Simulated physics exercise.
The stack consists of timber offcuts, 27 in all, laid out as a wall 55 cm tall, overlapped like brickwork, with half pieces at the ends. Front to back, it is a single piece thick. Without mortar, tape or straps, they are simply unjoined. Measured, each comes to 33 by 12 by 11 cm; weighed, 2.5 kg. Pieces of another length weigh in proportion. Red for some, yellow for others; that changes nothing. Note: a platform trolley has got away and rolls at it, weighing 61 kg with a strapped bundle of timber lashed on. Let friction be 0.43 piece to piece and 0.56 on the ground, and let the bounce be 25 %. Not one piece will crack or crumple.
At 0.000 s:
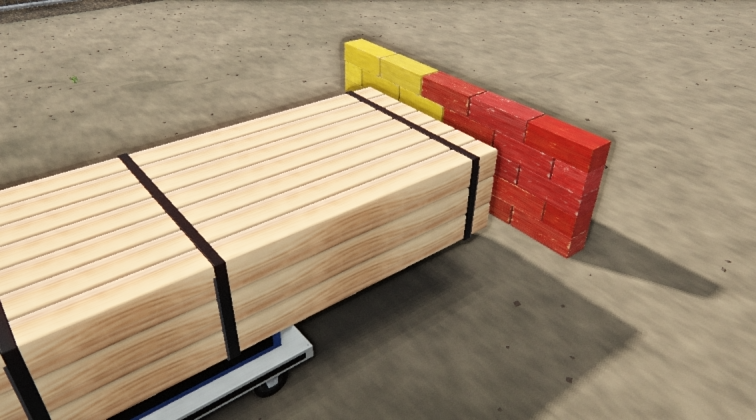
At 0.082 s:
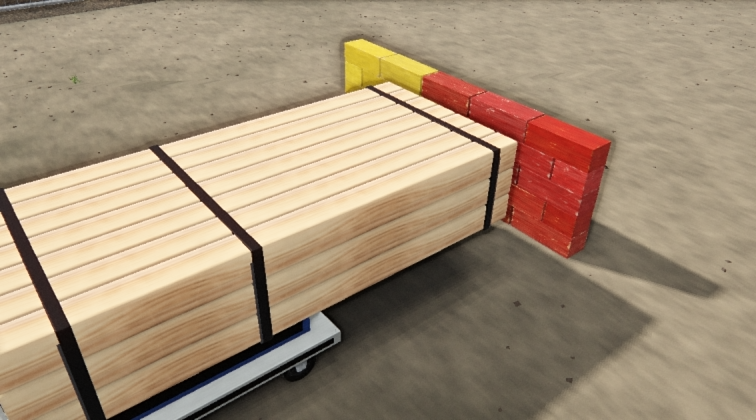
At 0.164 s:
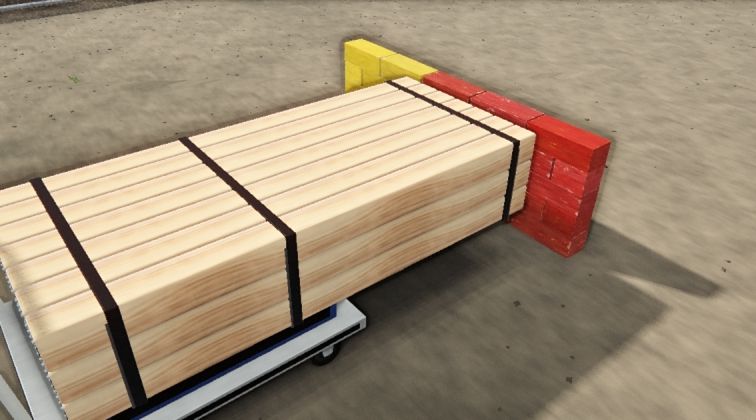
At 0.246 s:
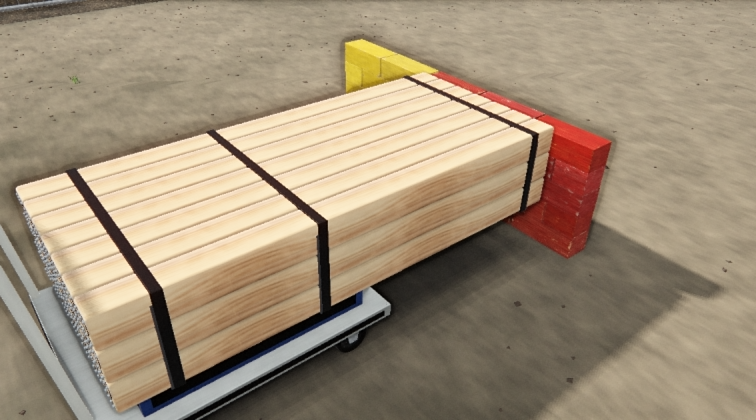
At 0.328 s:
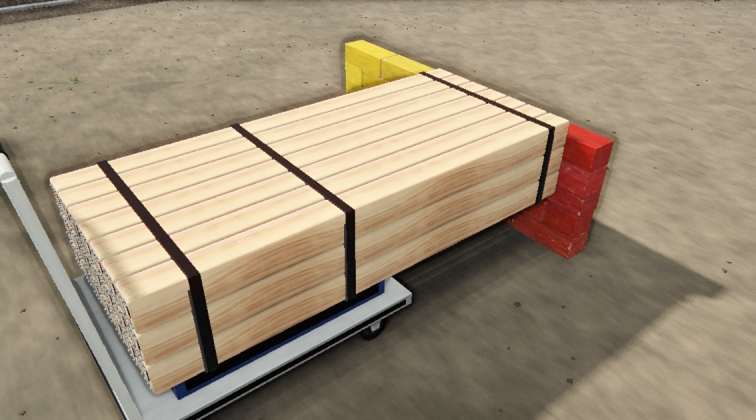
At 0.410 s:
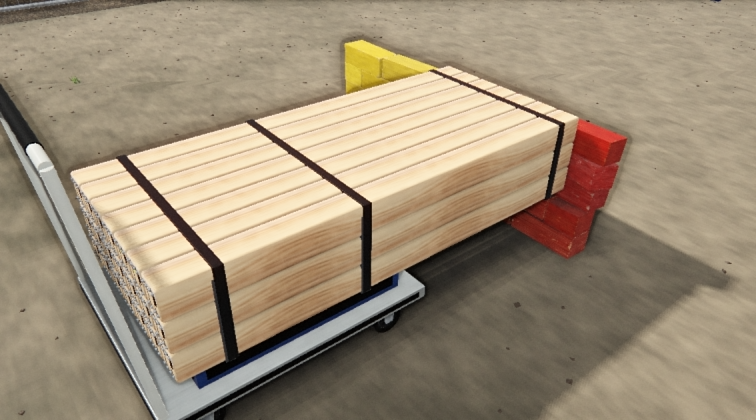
On bare, dusty ground, a platform trolley carrying a long strapped stack of pale timber rolls rightward toward a low wall of red and yellow blocks, and the load's front end presses in, shifting and slightly tilting some red blocks.
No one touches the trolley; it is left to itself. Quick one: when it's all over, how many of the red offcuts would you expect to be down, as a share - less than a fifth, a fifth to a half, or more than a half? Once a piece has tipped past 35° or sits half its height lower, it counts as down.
I'd say more than a half.
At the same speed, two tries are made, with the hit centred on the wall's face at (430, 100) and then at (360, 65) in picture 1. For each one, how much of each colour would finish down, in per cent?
For yellow it's 50 then 80 per cent, for red 50 then 10 per cent.
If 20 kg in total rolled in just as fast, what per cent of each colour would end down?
Result: Yellow 20, red 90 %.
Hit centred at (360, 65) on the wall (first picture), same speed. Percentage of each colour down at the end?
That would leave yellow at 70 % and red at 10 %.
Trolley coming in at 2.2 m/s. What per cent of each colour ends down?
Yellow 20%, red 80%.
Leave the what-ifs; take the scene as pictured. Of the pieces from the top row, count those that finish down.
4 from that row.
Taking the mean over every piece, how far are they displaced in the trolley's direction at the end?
Mean shift close to 25 cm.
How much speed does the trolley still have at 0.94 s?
The trolley is doing roughly 0.6 m/s at that moment.
Around 0.50 s, load 15 cm past the wall's line, still rolling; none of the 15 red offcuts down (0 of 27 in all colours); top red offcut tipped 21°.
Around 0.66 s, load 26 cm past the wall's line, still rolling; 11 of the 15 red offcuts down (12 of 27 in all colours); top red offcut tipped 59°, 21 cm lower.
Around 0.94 s, load 44 cm past the wall's line, still rolling; 11 of the 15 red offcuts down (13 of 27 in all colours); top red offcut on its side.
Finally (2.6 s), load 99 cm past the wall's line, stopped; 12 of the 15 red offcuts down (14 of 27 in all colours); top red offcut on its side; top yellow offcut unmoved. That is 80 per cent. Seen by the last camera, middles, top red offcut near (629, 187), top yellow offcut near (370, 58).
